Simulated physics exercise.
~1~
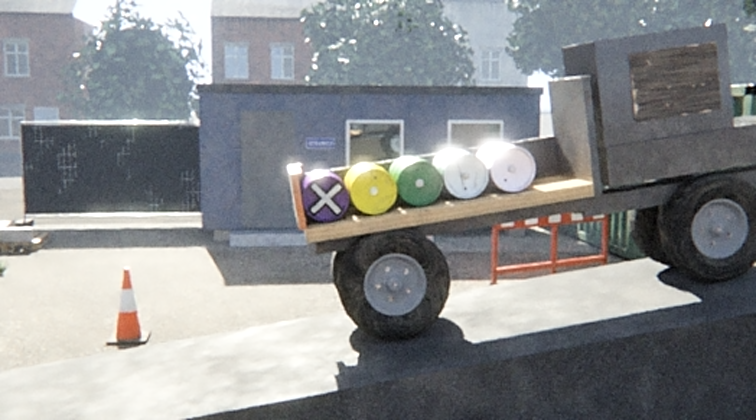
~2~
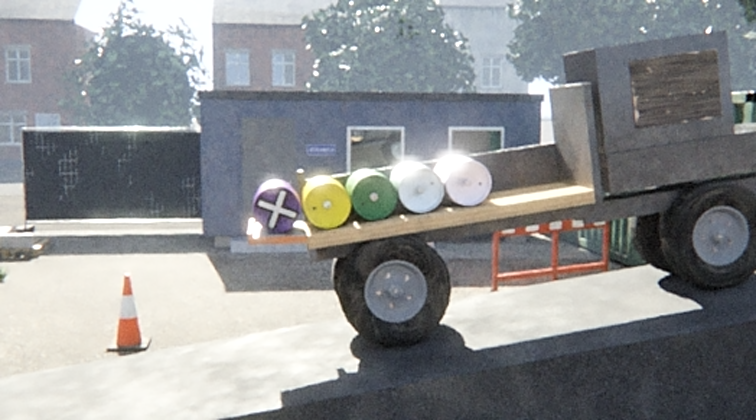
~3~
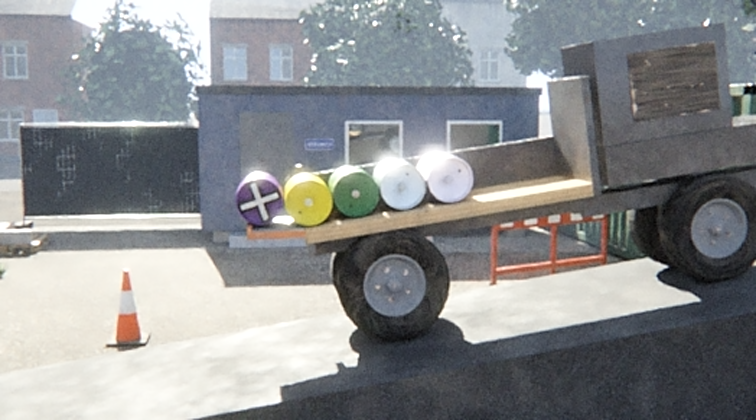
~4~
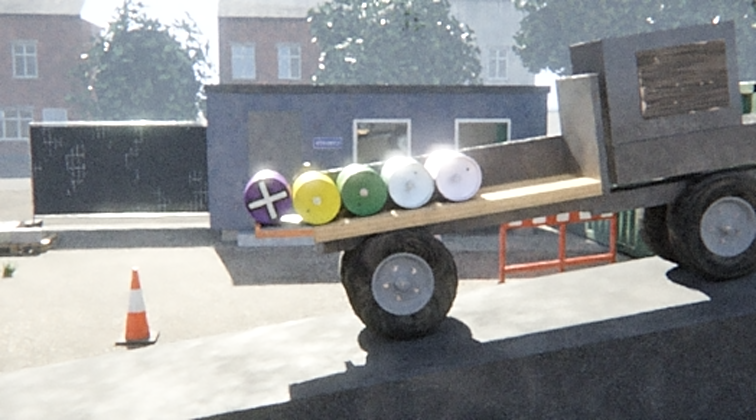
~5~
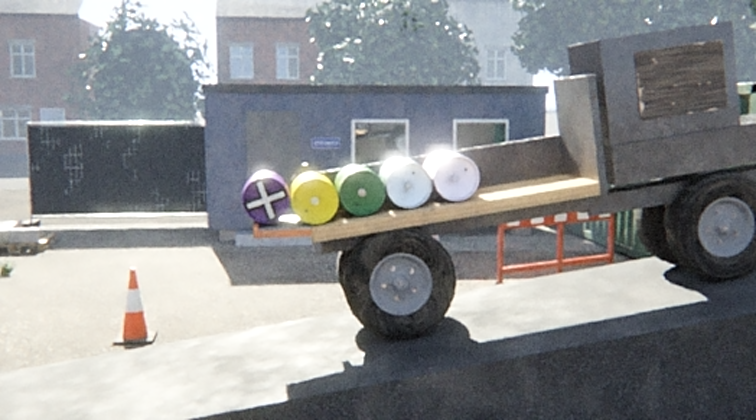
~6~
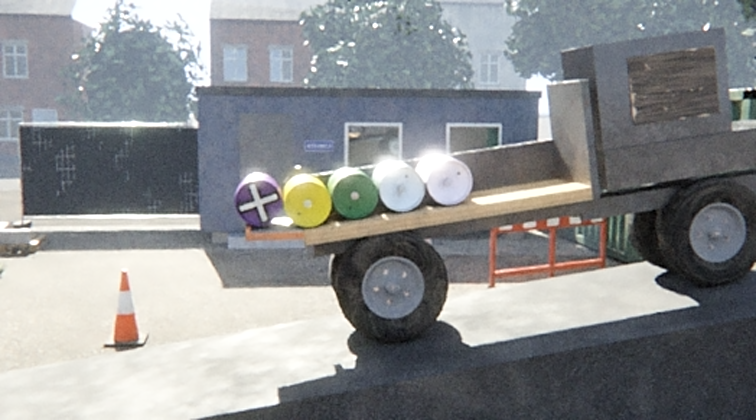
Five colourful kegs roll left as the truck's tailgate drops, then stop at its edge.
